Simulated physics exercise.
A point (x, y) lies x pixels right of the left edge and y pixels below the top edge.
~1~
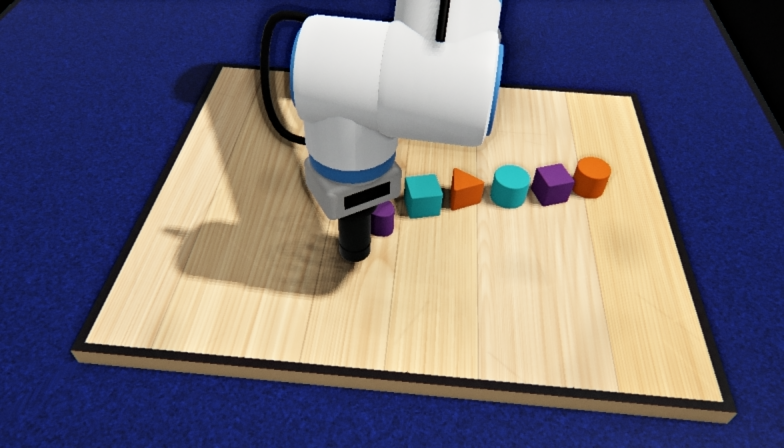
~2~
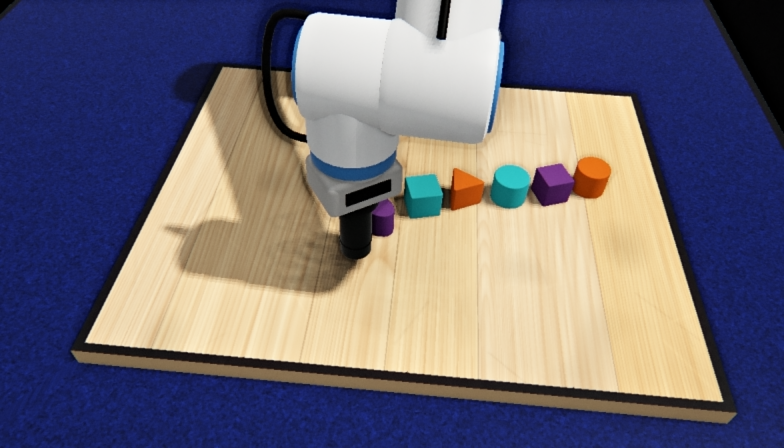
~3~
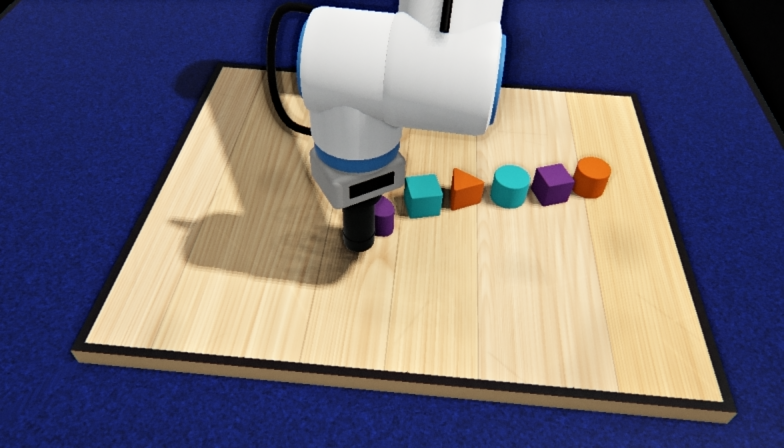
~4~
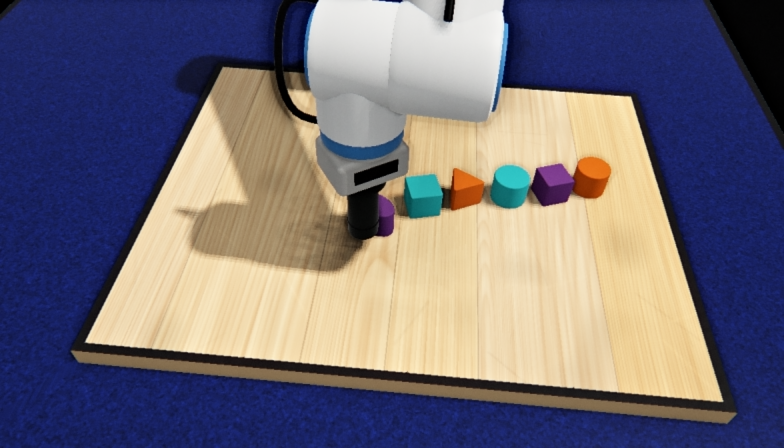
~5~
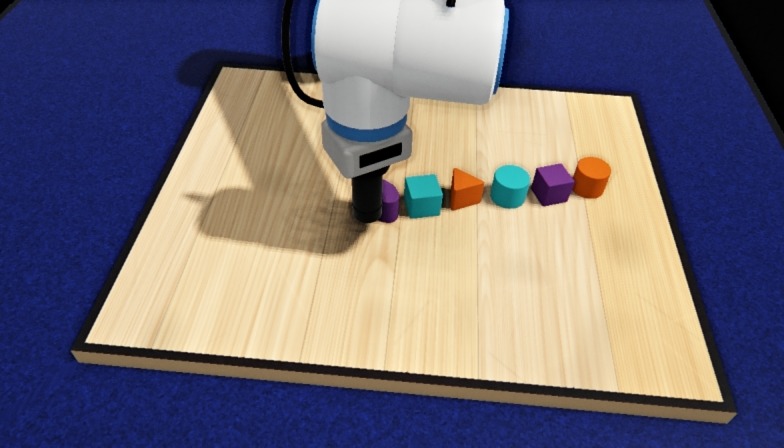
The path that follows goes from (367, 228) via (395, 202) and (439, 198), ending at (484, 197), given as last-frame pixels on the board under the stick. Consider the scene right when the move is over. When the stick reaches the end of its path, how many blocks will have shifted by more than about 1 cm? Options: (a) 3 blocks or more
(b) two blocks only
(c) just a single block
(a)
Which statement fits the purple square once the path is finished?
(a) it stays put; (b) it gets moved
I'll go with b - it gets moved.
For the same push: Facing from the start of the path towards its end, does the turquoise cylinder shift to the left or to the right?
To the right.
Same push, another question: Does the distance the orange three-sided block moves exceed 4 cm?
Yes, I think so.
One third of the way, stick at (396, 188); purple elliptical block at (402, 163), turned 15° anticlockwise; turquoise square at (431, 181), turned 35° clockwise.
Two thirds of the way, stick at (441, 184); purple elliptical block at (407, 160), turned 40° anticlockwise; turquoise square at (471, 184), turned 35° clockwise; orange three-sided block at (501, 186), turned 20° clockwise; turquoise cylinder at (525, 177).
At the end, stick at (486, 183); purple elliptical block at (407, 160), turned 40° anticlockwise; turquoise square at (504, 195), turned 75° clockwise; orange three-sided block at (538, 204); turquoise cylinder at (536, 179); purple square at (565, 170).
